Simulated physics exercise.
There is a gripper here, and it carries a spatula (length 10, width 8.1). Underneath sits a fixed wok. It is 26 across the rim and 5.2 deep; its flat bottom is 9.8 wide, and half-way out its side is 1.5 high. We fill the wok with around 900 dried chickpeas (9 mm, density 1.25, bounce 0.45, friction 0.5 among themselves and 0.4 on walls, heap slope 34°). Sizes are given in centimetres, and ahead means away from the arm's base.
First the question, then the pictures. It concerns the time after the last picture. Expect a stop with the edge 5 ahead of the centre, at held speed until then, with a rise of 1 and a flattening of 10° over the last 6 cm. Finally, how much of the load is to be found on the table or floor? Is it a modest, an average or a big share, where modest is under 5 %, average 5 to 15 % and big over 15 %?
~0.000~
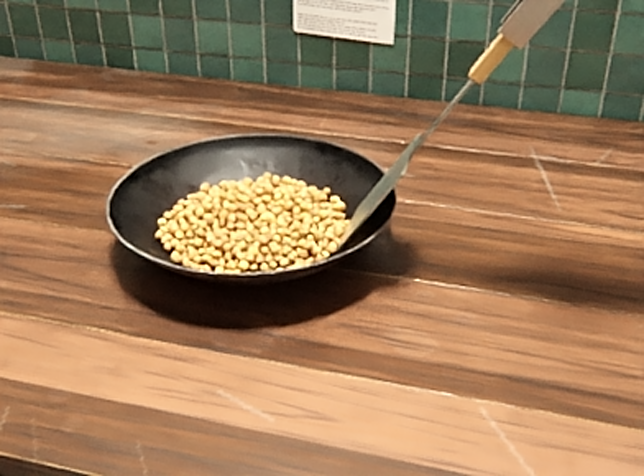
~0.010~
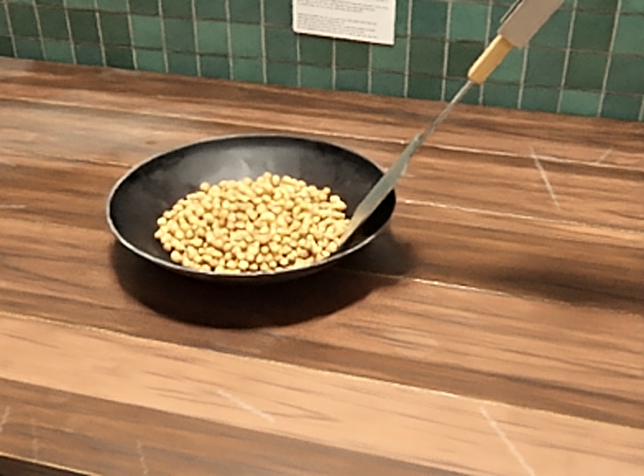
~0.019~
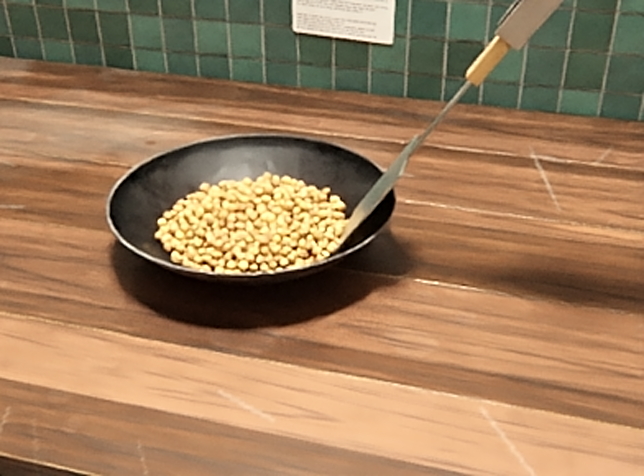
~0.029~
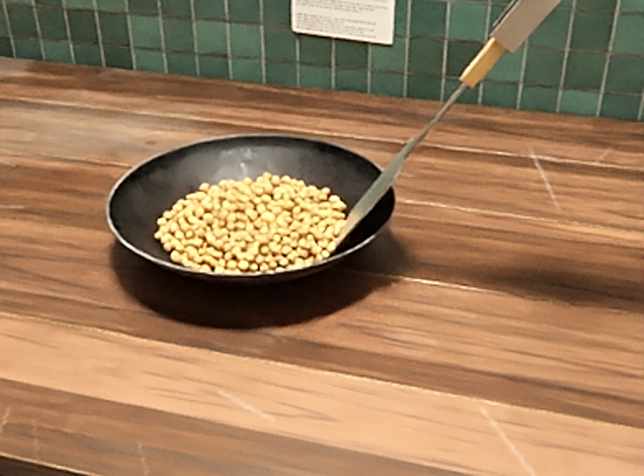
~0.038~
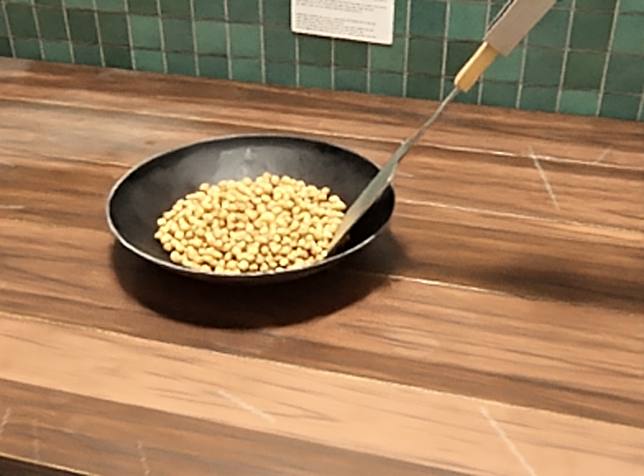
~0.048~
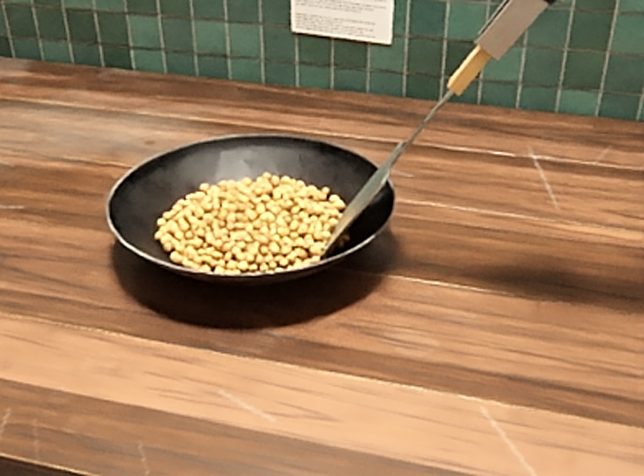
Modest.
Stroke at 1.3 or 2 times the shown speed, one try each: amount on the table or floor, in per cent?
Roughly 0 % and roughly 10 %.
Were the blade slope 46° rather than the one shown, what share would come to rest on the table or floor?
Estimate: Approx. 0 %.
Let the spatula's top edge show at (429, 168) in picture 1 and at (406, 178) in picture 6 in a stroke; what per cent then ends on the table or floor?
Off the vessel, on the table or floor: Some 0 percent.
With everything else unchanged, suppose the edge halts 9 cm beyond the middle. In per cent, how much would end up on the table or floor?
Changed stop: Approx. 20 %.
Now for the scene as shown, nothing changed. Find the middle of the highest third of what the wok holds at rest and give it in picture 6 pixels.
Pixel estimate: About (172, 192).
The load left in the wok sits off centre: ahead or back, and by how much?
It rests close to 4.5 centimetres ahead of centre.
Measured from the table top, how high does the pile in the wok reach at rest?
About 6.5 centimetres.
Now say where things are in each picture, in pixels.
In the first frame, spatula top edge at (412, 153), sloping 57°; upper third of the load around (259, 217), from x 160 to 345, top at y 180; 900 in the wok.
In the second frame, spatula top edge at (411, 153), sloping 57°; upper third of the load around (259, 217), from x 160 to 345, top at y 180.
In the third frame, spatula top edge at (410, 154), sloping 57°; upper third of the load around (259, 217), from x 160 to 345, top at y 180.
In the fourth frame, spatula top edge at (405, 156), sloping 57°; upper third of the load around (259, 217), from x 160 to 345, top at y 180.
In the fifth frame, spatula top edge at (400, 159), sloping 57°; upper third of the load around (259, 217), from x 160 to 345, top at y 180.
In the sixth frame, spatula top edge at (393, 162), sloping 57°; upper third of the load around (260, 217), from x 160 to 345, top at y 180; 900 in the wok.
After 0.13 s, sloping 57°, highest piece 6 above the table; 900 in the wok.
After 0.22 s, sloping 53°, highest piece 5 above the table; 900 in the wok.
After 0.46 s, sloping 47°, highest piece 6 above the table; 899 in the wok, 1 on the table or floor.
After 1.51 s, sloping 47°, highest piece 6 above the table; 899 in the wok, 1 on the table or floor.
At rest, 899 in the wok, 1 on the table or floor. That is 0 % on the table or floor.
